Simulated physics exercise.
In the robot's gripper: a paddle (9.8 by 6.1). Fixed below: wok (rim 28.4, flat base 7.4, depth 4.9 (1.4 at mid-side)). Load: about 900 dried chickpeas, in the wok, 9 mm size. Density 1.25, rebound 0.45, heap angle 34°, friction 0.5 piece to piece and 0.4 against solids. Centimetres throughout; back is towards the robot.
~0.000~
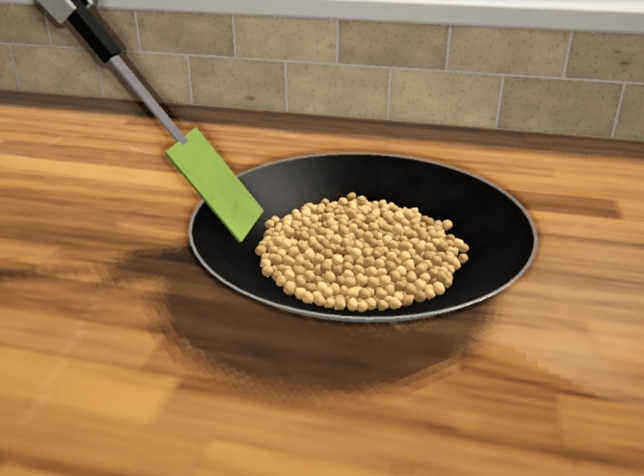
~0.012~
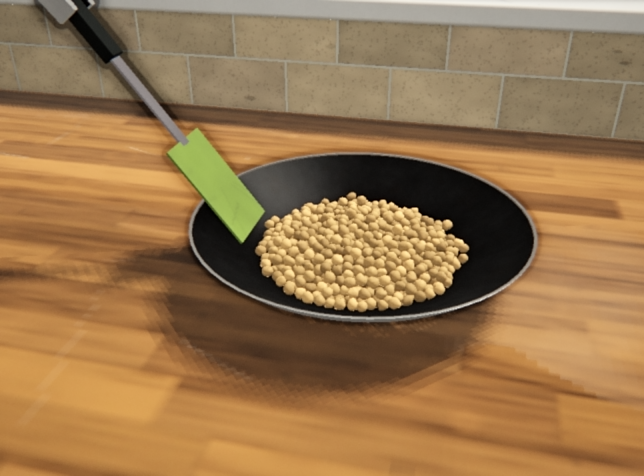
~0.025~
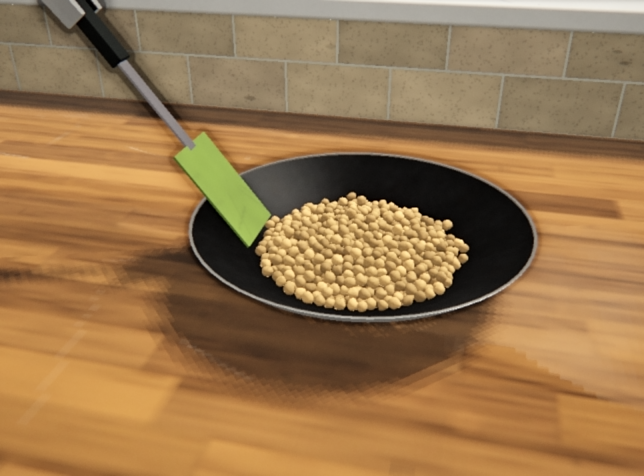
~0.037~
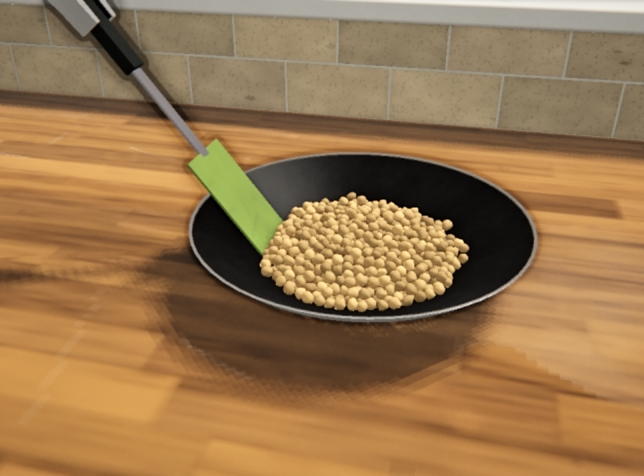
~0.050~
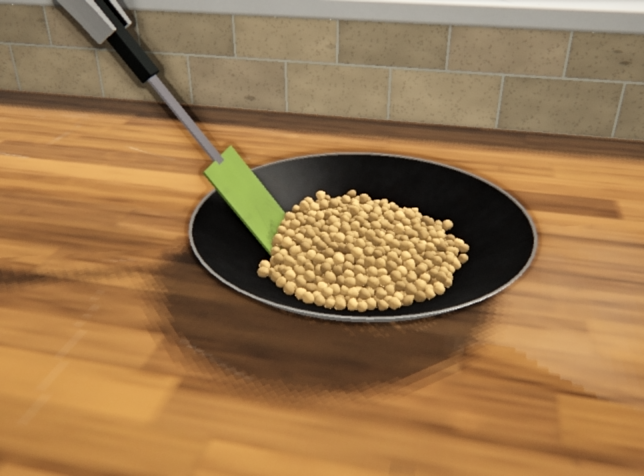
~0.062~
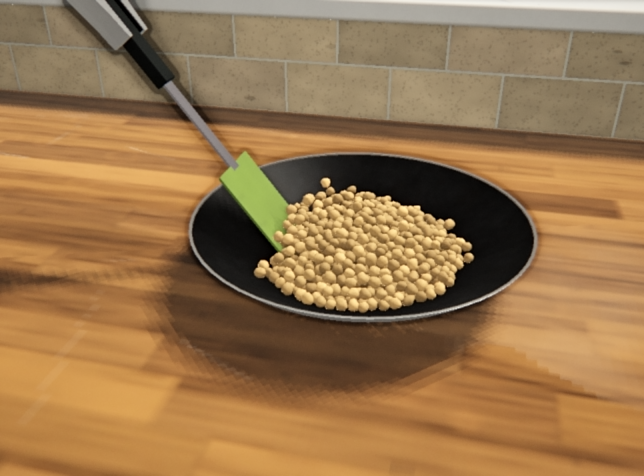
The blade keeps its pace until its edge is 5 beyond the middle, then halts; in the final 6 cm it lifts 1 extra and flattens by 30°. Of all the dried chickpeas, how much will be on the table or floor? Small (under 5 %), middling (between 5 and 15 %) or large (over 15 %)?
On the table or floor the share is small, under 5 %.
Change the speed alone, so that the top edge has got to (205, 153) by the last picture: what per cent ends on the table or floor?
Some 0 per cent.
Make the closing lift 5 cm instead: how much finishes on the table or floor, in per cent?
Some 10 per cent.
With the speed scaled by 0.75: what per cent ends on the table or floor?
About 0 per cent.
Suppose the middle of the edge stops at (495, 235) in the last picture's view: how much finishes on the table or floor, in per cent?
About 35 per cent.
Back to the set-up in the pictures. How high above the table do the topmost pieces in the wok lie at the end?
About 6.0 cm.
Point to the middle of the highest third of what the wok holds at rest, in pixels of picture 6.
At about (467, 239).
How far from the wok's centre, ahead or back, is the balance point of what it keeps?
About 4.5 cm ahead.
After 0.09 s, sloping 52°, highest piece 6 above the table; 900 in the wok.
After 0.12 s, sloping 41°, highest piece 7 above the table; 900 in the wok.
After 0.34 s, sloping 22°, highest piece 6 above the table; 891 in the wok, 7 on the table or floor, 2 on the blade or in flight.
After 1.39 s, sloping 22°, highest piece 6 above the table; 891 in the wok, 9 on the table or floor.
At rest, 891 in the wok, 9 on the table or floor. That is 1 % on the table or floor.
